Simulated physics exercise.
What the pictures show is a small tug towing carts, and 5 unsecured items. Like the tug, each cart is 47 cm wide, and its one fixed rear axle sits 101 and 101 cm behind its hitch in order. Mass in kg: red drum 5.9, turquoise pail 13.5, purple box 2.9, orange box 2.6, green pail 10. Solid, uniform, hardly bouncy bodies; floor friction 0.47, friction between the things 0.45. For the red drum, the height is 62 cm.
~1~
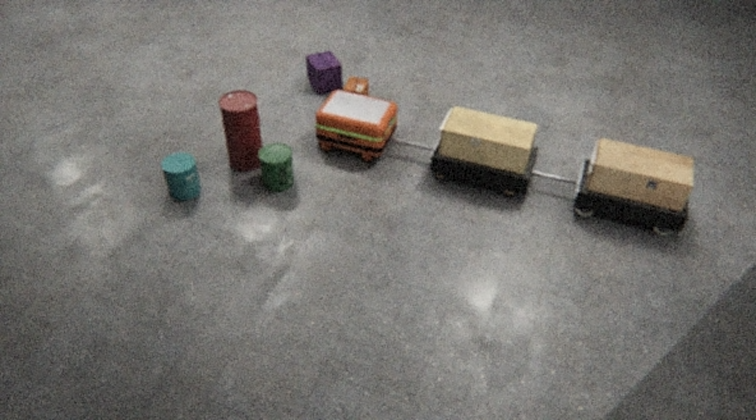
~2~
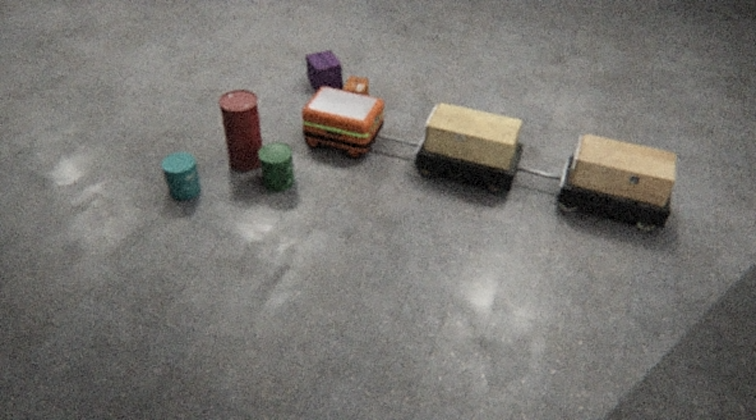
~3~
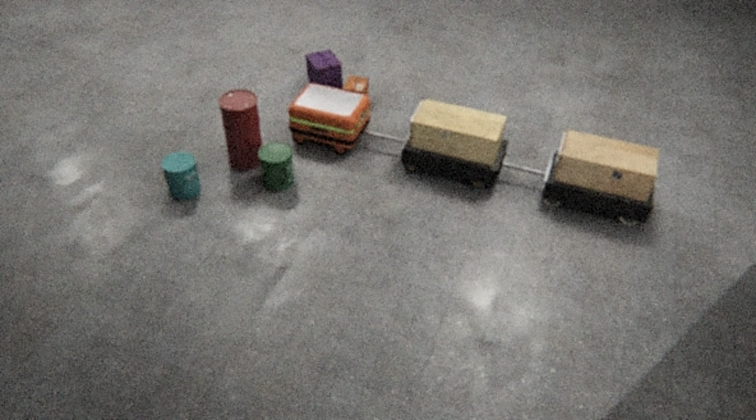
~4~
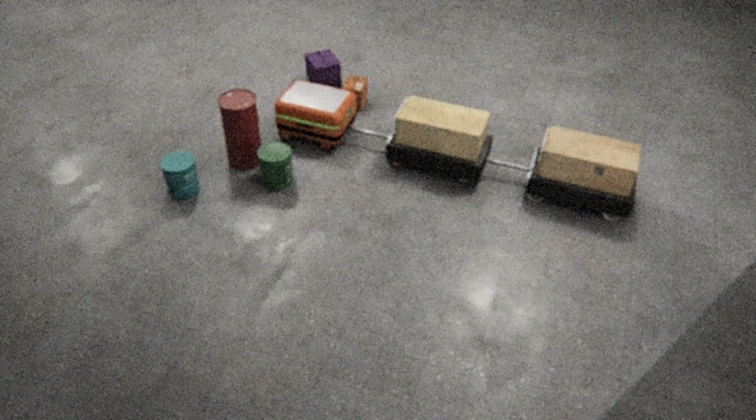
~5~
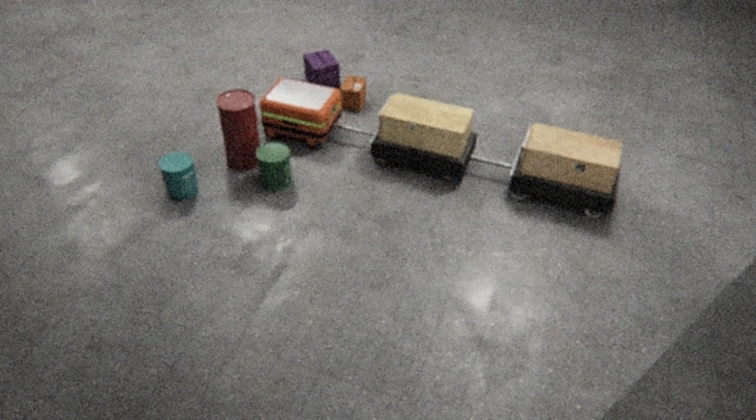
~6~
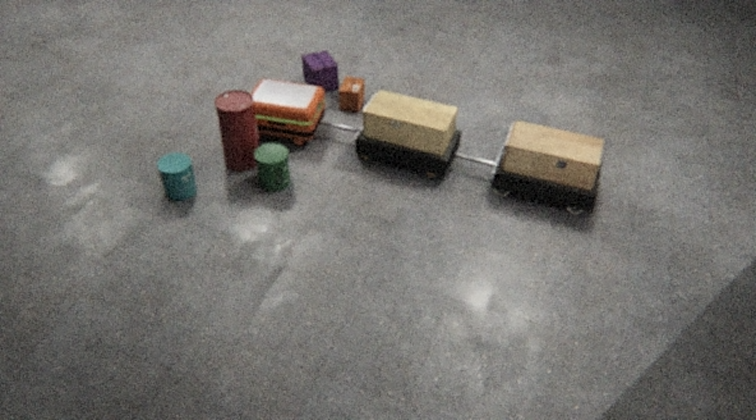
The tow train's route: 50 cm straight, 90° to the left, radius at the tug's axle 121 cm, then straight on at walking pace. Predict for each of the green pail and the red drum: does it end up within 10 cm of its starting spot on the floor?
Green pail - beyond 10 cm, red drum - beyond 10 cm.
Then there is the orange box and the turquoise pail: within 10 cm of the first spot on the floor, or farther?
Here the orange box is left in place, and the turquoise pail moves off.
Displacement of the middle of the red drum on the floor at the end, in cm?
About 94 cm.
Then, 2.00 s later than the last frame, tug has run 227 cm; red drum 31 cm from its spot near (213, 149).
Then, 3.90 s later than the last frame, tug has run 381 cm; red drum 70 cm from its spot near (193, 180); green pail 15 cm from its spot near (266, 179); turquoise pail 44 cm from its spot.
When it is over, not toppled but over 10 cm from the start, red drum, turquoise pail and green pail; the other 2 within 10 cm of the start. End places, in pixels of the last picture, green pail near (265, 180), red drum near (189, 202).
